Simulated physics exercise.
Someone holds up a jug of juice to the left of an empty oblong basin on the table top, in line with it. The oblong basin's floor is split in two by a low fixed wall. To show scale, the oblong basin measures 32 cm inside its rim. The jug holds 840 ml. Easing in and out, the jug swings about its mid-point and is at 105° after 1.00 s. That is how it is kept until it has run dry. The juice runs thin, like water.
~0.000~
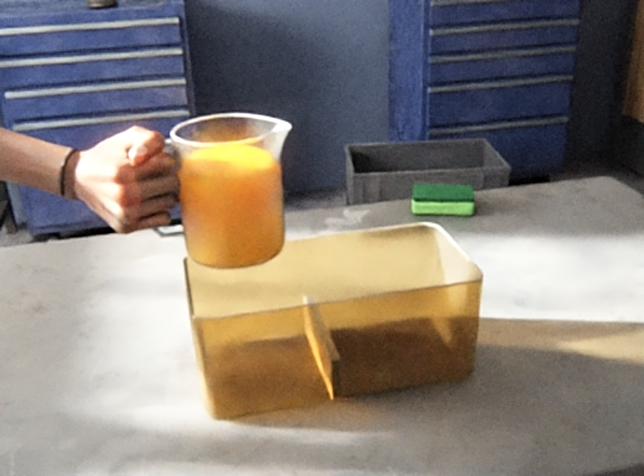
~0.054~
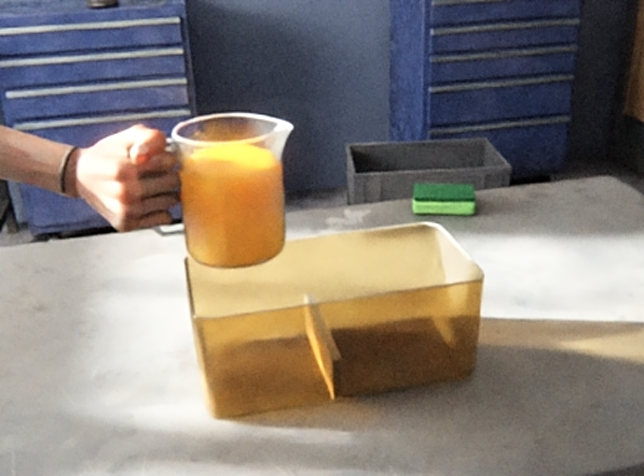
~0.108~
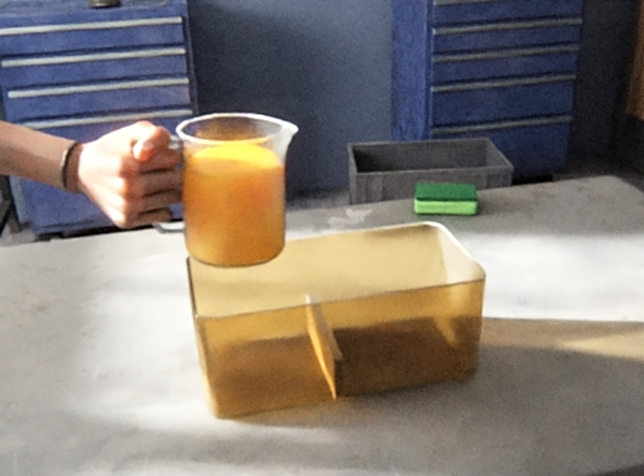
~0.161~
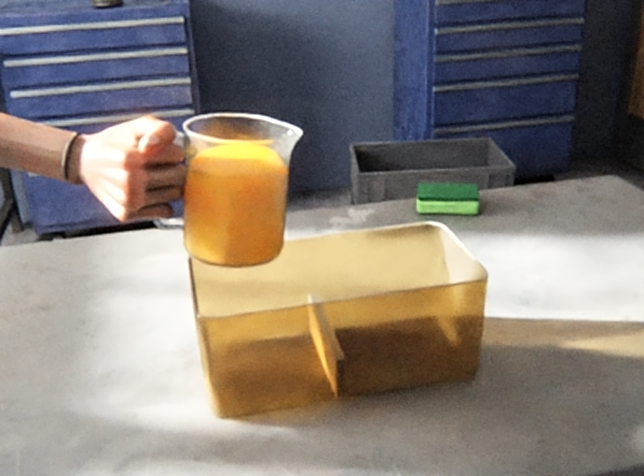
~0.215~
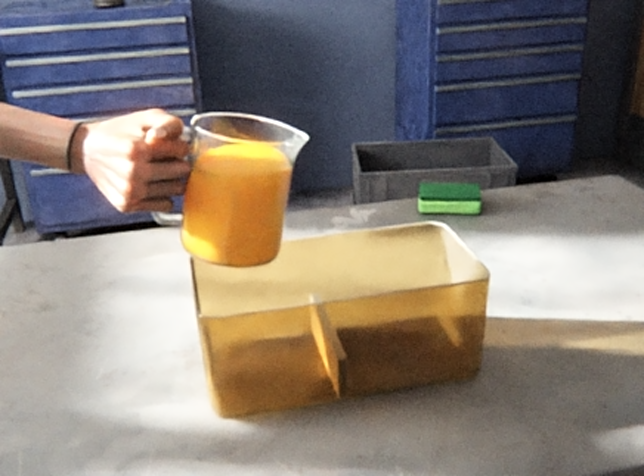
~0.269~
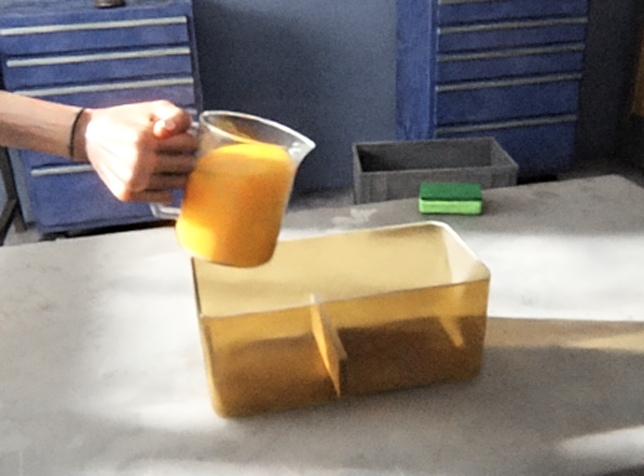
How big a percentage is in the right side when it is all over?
Roughly 97 per cent is in the right side.
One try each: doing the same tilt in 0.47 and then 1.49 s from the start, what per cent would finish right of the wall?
The first try gives around 95 percent, the second around 95 percent.
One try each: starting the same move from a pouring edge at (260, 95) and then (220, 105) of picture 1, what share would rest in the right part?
Near 90 in a hundred on the first go and near 25 in a hundred on the second.
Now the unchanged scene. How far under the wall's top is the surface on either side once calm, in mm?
About 52 mm on the left, about 20 mm on the right.
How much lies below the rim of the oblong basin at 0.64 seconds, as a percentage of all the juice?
I'd estimate some 3 percent of the liquid.
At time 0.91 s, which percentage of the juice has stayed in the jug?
What remains is about 32 percent of it all.
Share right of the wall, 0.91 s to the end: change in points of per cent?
The amount climbs by around 44.
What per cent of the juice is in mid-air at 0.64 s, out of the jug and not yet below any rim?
Roughly 12 percent.
By 0.64 s the tilt is 75° and 85 per cent is still to pour, 0 is left of the wall and 3 right of it.
By 0.91 s the tilt is 103° and 32 per cent is still to pour, 1 is left of the wall and 53 right of it.
By 1.19 s the tilt is 105° and 5 per cent is still to pour, 3 is left of the wall and 89 right of it.
By 1.50 s the tilt is 105° and 0 per cent is still to pour, 2 is left of the wall and 97 right of it.
At rest 3 per cent lies left of the wall, 97 right of it and 0 outside.
